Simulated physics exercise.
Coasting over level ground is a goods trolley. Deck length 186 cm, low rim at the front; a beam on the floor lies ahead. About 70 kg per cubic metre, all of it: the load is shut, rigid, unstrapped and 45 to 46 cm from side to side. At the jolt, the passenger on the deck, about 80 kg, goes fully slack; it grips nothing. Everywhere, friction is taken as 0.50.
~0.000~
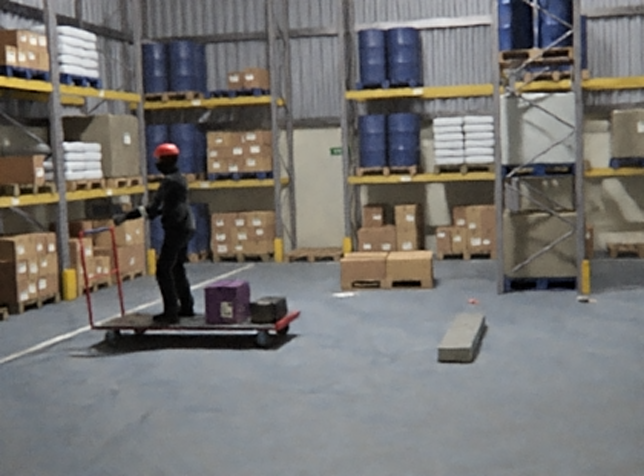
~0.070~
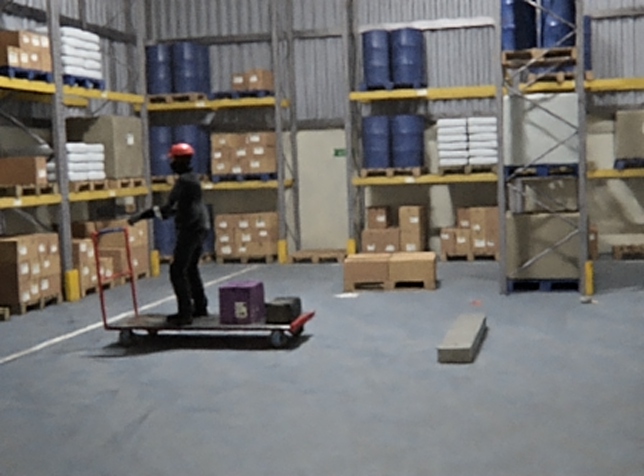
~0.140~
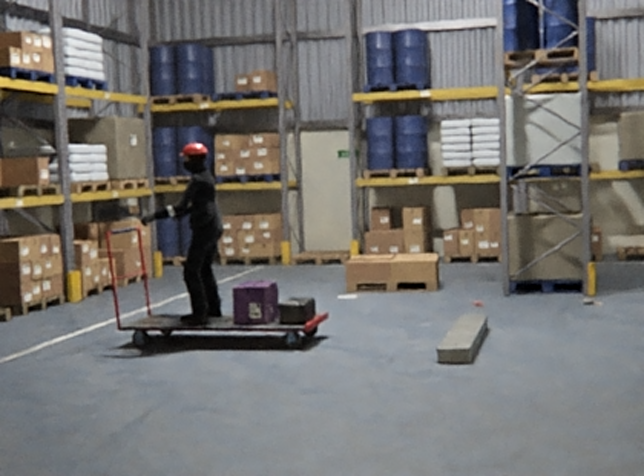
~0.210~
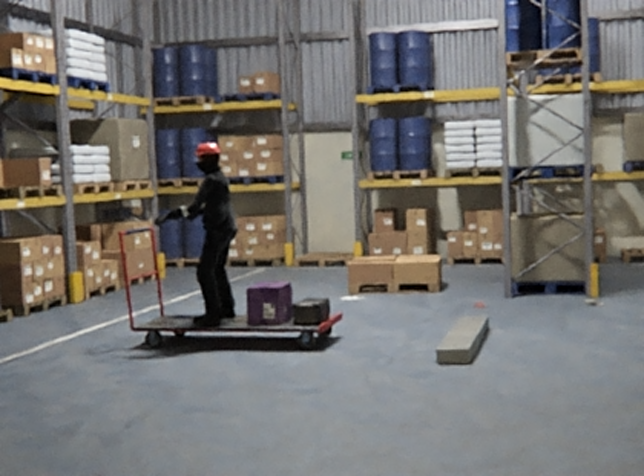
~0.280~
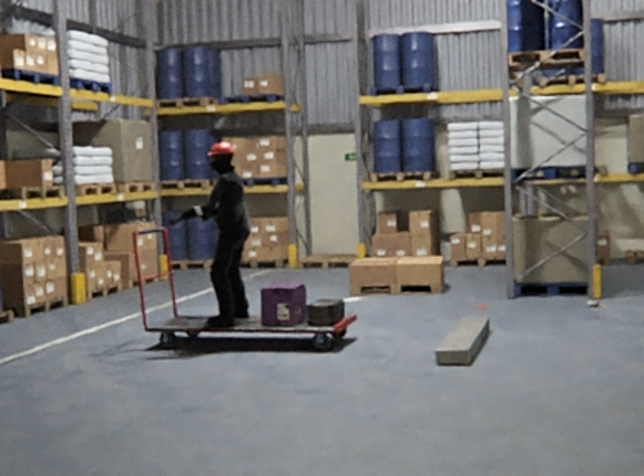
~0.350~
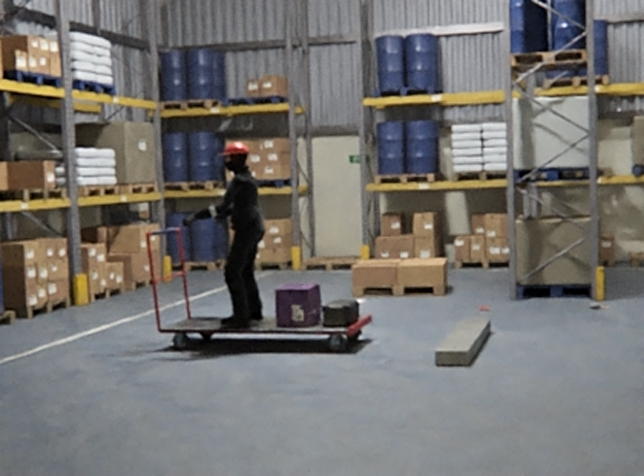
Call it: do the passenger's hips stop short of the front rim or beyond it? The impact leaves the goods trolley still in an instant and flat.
The passenger's hips stop beyond the front rim.
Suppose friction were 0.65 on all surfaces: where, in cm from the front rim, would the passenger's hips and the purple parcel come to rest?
You'd see the hips 30 past the front rim and the purple piece 60 behind.
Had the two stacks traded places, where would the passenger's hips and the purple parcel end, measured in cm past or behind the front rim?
Result - hips: 50 cm behind rim; purple: 10 cm behind rim.
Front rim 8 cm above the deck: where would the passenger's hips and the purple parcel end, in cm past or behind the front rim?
So the hips carry on 20 cm beyond the rim, while the purple one stops 60 cm short of it.
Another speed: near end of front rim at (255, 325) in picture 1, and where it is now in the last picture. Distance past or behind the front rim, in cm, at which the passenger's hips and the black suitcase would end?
The hips would end 30 cm past the front rim, and the black one 20 cm behind it.
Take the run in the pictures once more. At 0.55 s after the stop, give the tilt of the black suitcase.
About 10°.
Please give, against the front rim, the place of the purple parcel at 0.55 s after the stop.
Behind the rim by about 45 cm.
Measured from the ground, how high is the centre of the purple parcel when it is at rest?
Near 40 cm above the ground.
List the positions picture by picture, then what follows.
Hips (179, 229), purple parcel (228, 301), rim corner (277, 327); 163 cm still to roll, in the first picture.
Hips (193, 229), purple parcel (242, 302), rim corner (291, 327); 149 cm still to roll, in the second picture.
Hips (207, 229), purple parcel (256, 302), rim corner (306, 328); 135 cm still to roll, in the third picture.
Hips (221, 229), purple parcel (270, 303), rim corner (321, 328); 120 cm still to roll, in the fourth picture.
Hips (235, 229), purple parcel (284, 304), rim corner (335, 329); 106 cm still to roll, in the fifth picture.
Hips (249, 230), purple parcel (299, 305), rim corner (351, 330); 91 cm still to roll. Speed about 2.1 m/s, in the sixth picture.
The wheels strike at 0.79 s.
After 1.34 s the passenger's hips are 16 cm behind the rim, near (440, 274) in the last picture's view.
After 1.79 s the passenger's hips are 4 cm past the rim, near (463, 290) in the last picture's view.
By 4.8 s, past the rim, the passenger's hips; behind it, black suitcase and purple parcel.
